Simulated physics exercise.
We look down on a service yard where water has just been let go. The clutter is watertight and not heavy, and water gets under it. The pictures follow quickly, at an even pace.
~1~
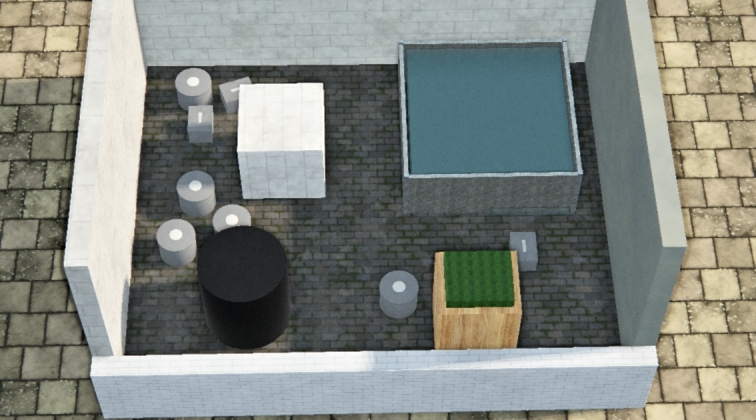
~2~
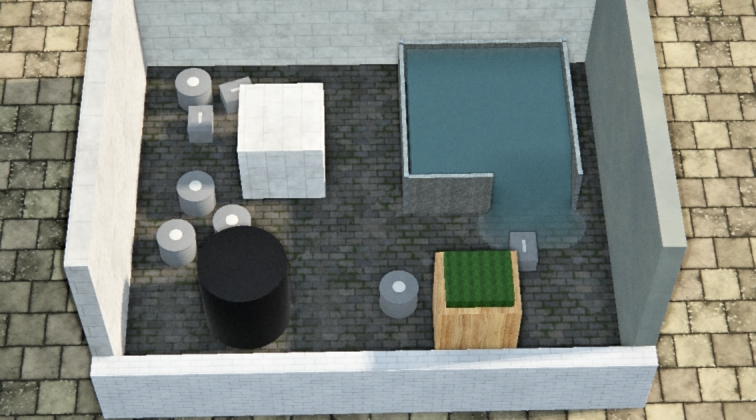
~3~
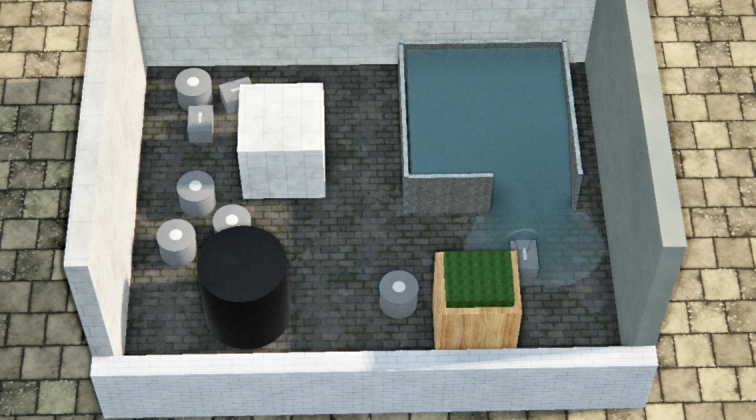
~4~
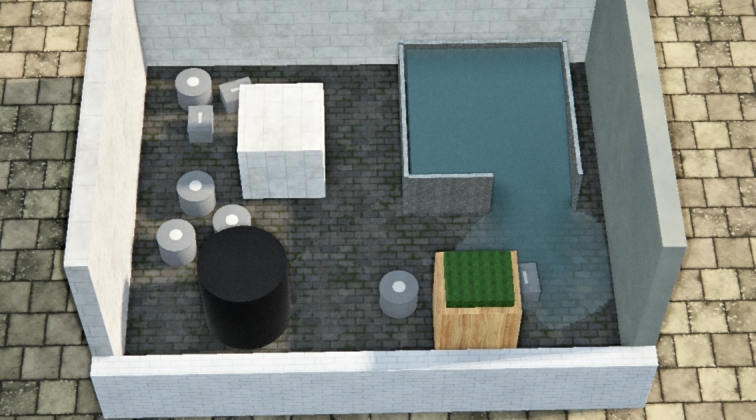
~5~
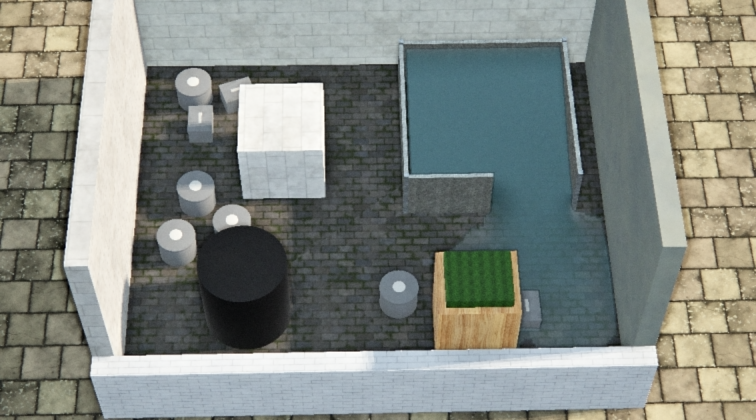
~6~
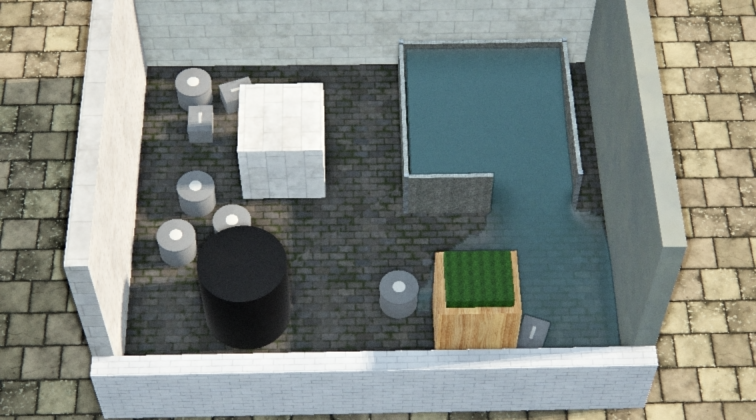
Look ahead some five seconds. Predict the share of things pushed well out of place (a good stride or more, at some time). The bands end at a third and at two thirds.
Share: Between one and two thirds.
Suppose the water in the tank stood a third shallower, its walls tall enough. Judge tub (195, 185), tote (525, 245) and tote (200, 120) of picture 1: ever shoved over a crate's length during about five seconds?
In that order: No, yes, short of that.
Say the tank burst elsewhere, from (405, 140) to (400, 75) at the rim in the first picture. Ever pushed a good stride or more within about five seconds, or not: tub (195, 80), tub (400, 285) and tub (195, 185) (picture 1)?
In that order: Shifted that much, that far or more, yes.
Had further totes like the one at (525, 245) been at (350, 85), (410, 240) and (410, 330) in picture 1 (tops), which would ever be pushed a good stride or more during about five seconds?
In that order: No, shifted that much, under that.
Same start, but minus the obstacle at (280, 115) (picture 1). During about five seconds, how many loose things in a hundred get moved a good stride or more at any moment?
Near 60 in a hundred.
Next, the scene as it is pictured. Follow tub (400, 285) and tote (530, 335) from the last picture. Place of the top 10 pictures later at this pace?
Near (330, 298) and (551, 306).
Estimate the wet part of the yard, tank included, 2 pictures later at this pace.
Some 30 per cent.
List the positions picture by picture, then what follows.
The first picture shows a tote at (524, 246) rests on the ground; a tub at (399, 287), on the bottom; 0 of 8 have shifted.
The second picture shows a tote at (524, 246) rests on the ground; a tub at (399, 287) rests on the ground; 0 of 8 have shifted.
The third picture shows a tote at (524, 254), on the bottom, close to its start; a tub at (399, 287), on the bottom; 1 of 8 have shifted.
The fourth picture shows a tote at (525, 278) rests on the ground, a stride from its start; a tub at (399, 287), on the bottom; 1 of 8 have shifted.
The fifth picture shows a tote at (527, 306) rests on the ground, a stride from its start; a tub at (399, 287) rests on the ground; 1 of 8 have shifted.
The sixth picture shows a tote at (532, 333), on the bottom, a stride from its start; a tub at (399, 287) rests on the ground; 1 of 8 have shifted.
A moment on, 1 of 8 are well off their spots; 1 afloat.
Next, 2 of 8 are well off their spots; 1 afloat.
Later, 2 of 8 are well off their spots; 2 afloat.
In the end, 4 of 8 are well off their spots, and 4 have been at some point; 5 afloat.
